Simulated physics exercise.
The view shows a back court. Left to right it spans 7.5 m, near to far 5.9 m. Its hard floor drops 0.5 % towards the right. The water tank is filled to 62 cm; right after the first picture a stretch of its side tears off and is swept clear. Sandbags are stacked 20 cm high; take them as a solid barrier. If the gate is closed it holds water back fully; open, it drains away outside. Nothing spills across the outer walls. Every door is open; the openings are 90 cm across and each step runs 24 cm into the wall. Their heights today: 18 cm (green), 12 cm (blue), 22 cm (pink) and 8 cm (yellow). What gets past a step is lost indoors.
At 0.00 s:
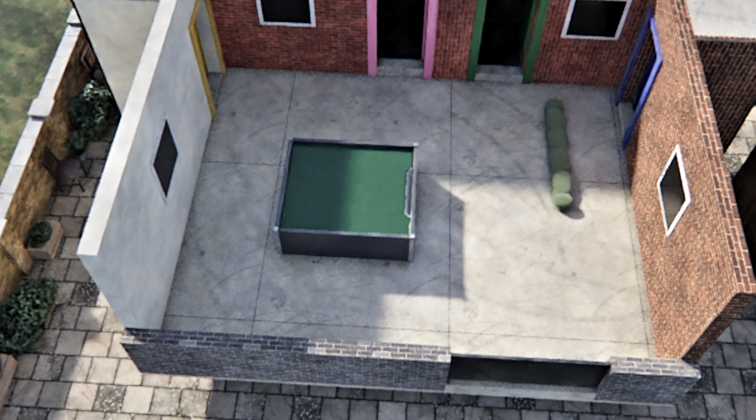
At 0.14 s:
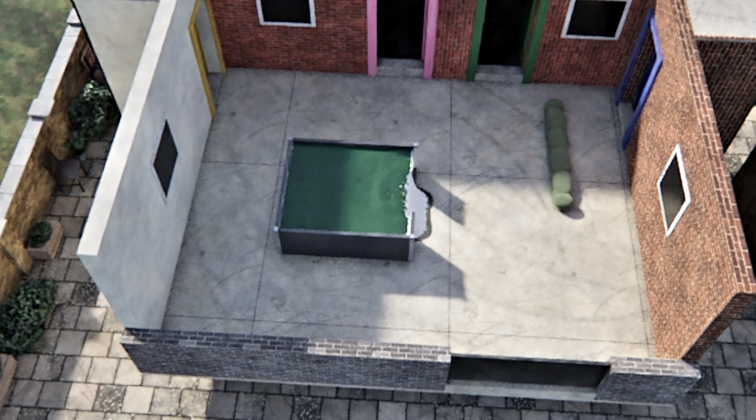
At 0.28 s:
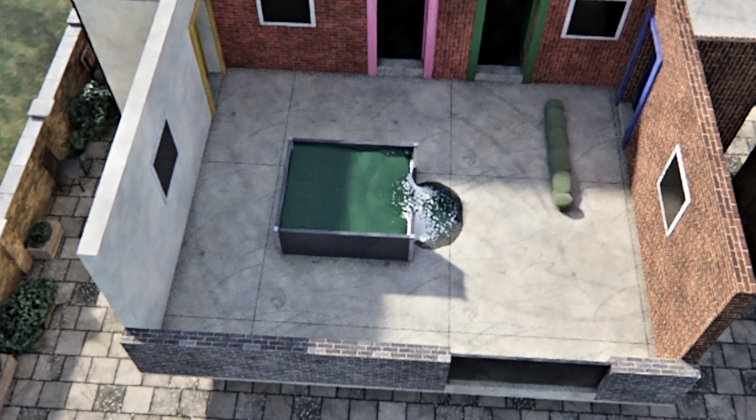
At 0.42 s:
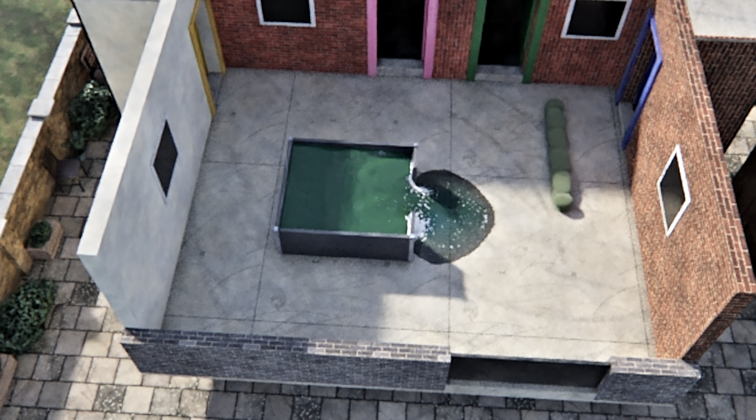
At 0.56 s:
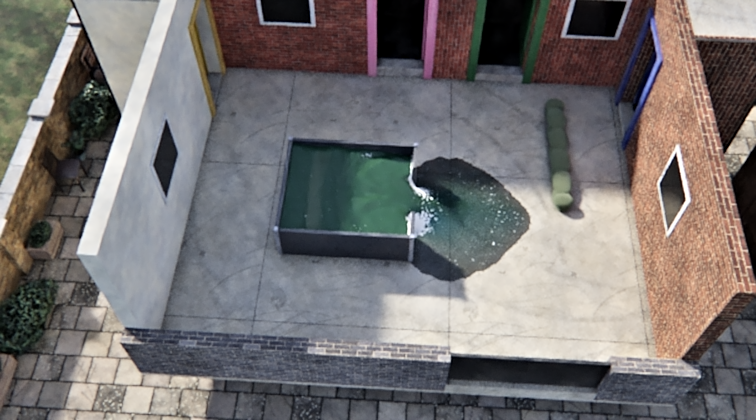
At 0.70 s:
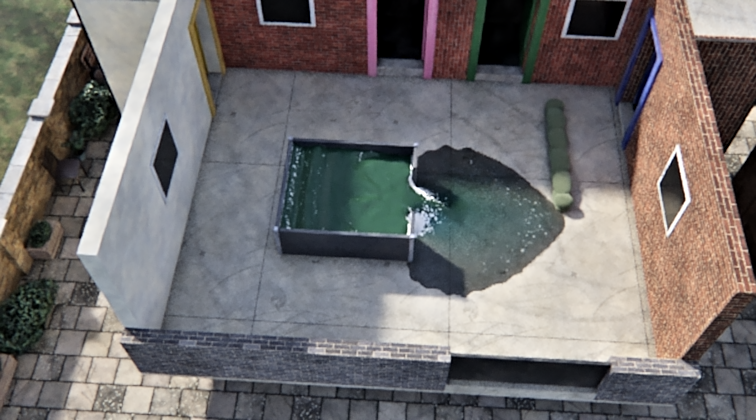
Green water burst through the right side of a full tank in a walled courtyard, foamed at the gap, and spread across the pale floor in a widening dark pool towards the stacked sandbags.
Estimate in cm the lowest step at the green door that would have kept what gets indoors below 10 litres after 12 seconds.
About 13 cm.
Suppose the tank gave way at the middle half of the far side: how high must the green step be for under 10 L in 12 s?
Some 6.5 cm.
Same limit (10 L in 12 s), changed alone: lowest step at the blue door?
About 10.5 cm at blue.
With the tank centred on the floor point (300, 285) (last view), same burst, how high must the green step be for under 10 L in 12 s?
Then roughly 6.5 cm.
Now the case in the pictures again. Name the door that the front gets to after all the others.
Last comes the yellow one.
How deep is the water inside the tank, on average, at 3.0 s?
Roughly 32 cm on average.
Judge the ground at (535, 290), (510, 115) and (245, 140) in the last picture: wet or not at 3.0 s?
In turn: Wet, wet, still dry.
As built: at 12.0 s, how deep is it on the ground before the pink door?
Roughly 3.0 cm deep.
After 1.4 s water covers 25 % of the floor, deepest (30 cm) near (426, 216); it has not reached the green door.
After 3.0 s water covers 40 % of the floor, deepest (27 cm) near (652, 370); 15 cm at the green door, 0 litres in over its 18 cm step.
After 12.0 s water covers 95 % of the floor, deepest (10 cm) near (644, 315); 5 cm at the green door, 1 litre in over its 18 cm step.
At the green door as built, the water arrived by 2.3 s and peaked near 15 cm at 3.0 s.
With a step of 11 cm, 21 litres would have come in within the 12 s; with 15 cm, 5 litres. So under 10 litres takes about 13 cm.
